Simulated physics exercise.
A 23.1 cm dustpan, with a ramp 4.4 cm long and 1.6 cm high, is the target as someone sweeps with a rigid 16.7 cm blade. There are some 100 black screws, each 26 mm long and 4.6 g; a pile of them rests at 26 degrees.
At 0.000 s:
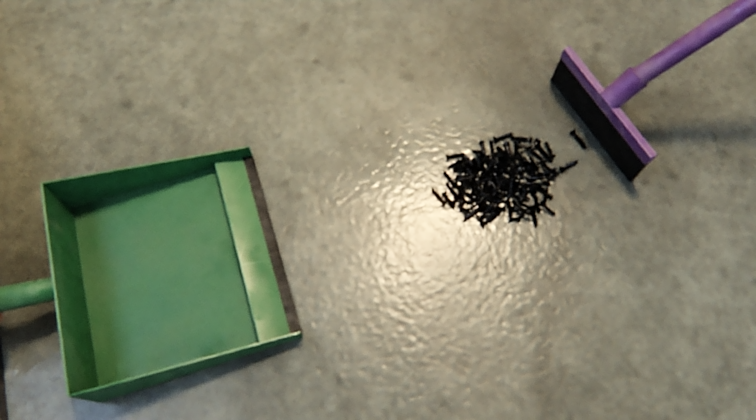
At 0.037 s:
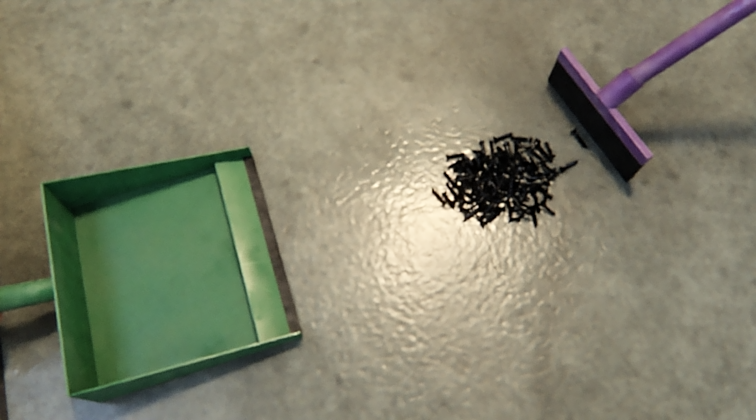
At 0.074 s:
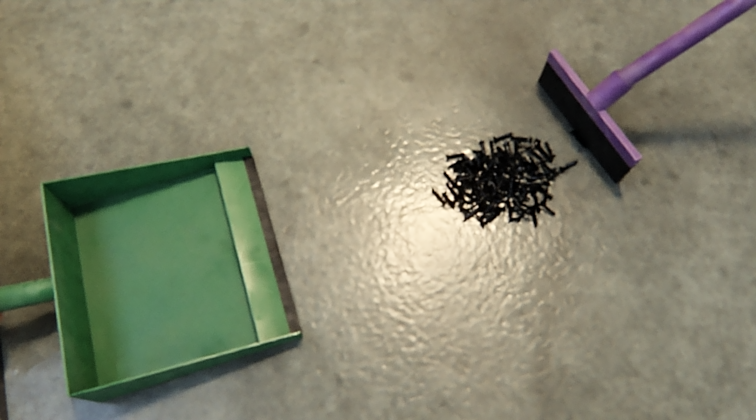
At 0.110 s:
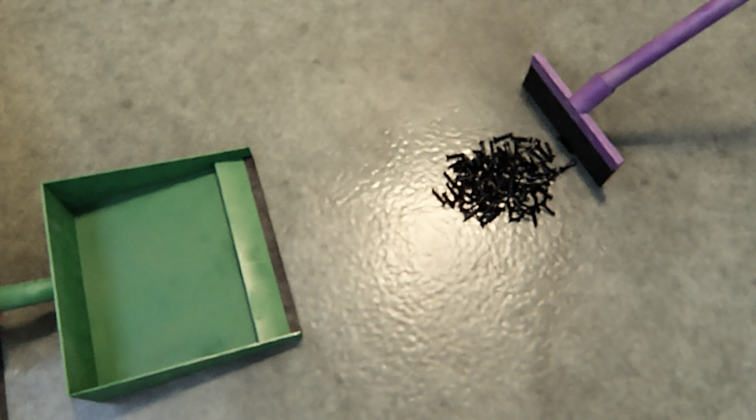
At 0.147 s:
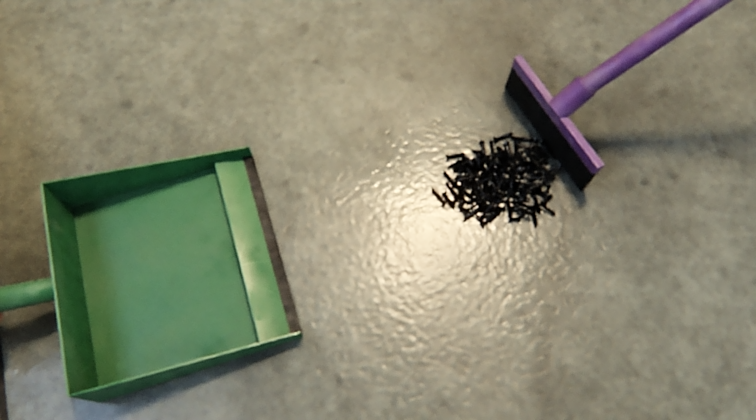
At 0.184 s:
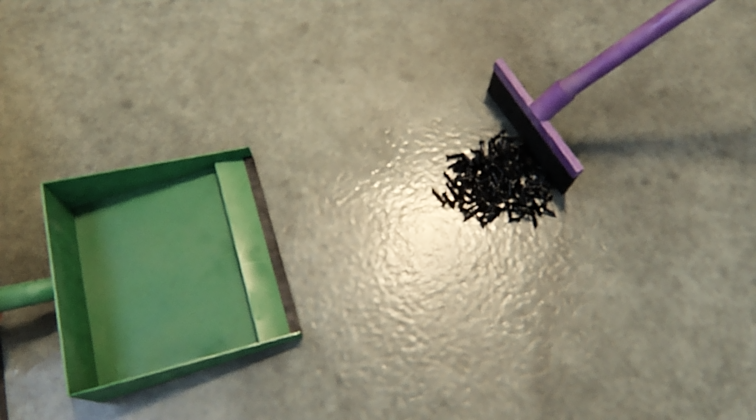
To begin with, a purple broom stands to the right of a pile of small black screws, with a green dustpan on the left of a grey floor. The broom slides left, reaches the pile's near-right edge and presses into it, shifting some screws slightly while the dustpan stays still.
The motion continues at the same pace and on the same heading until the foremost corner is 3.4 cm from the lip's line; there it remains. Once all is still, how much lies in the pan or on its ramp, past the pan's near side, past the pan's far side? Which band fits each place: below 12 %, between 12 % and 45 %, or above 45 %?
Pan: Odds are it gets a meagre share; near side: Odds are it gets a meagre share; far side: Odds are it gets a meagre share.
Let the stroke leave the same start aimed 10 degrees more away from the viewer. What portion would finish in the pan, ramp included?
Estimate: 0 % in pan or on ramp.
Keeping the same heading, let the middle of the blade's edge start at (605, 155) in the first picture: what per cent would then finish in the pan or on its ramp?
10 %.
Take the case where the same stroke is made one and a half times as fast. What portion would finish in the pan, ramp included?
I'd guess it lands at about 25 per cent.
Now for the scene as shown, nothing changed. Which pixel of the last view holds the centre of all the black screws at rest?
Roughly (298, 232).
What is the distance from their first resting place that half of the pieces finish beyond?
About 24 cm.
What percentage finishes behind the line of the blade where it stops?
Some 30 percent of it.
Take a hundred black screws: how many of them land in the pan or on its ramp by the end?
My estimate is some 5 per cent.
After 0.40 s, middle of the blade 19 cm from the lip; 0 % over the lip, far side 0 %, near side 0 %.
After 0.55 s, middle of the blade 10 cm from the lip; 0 % over the lip, far side 0 %, near side 0 %.
After 0.82 s, middle of the blade 5 cm from the lip; 10 % over the lip, far side 0 %, near side 0 %.
In the end, at 1.6 s, pan 5 %, near side 0 %, far side 0 %, in front of the lip or behind the blade 90 %.
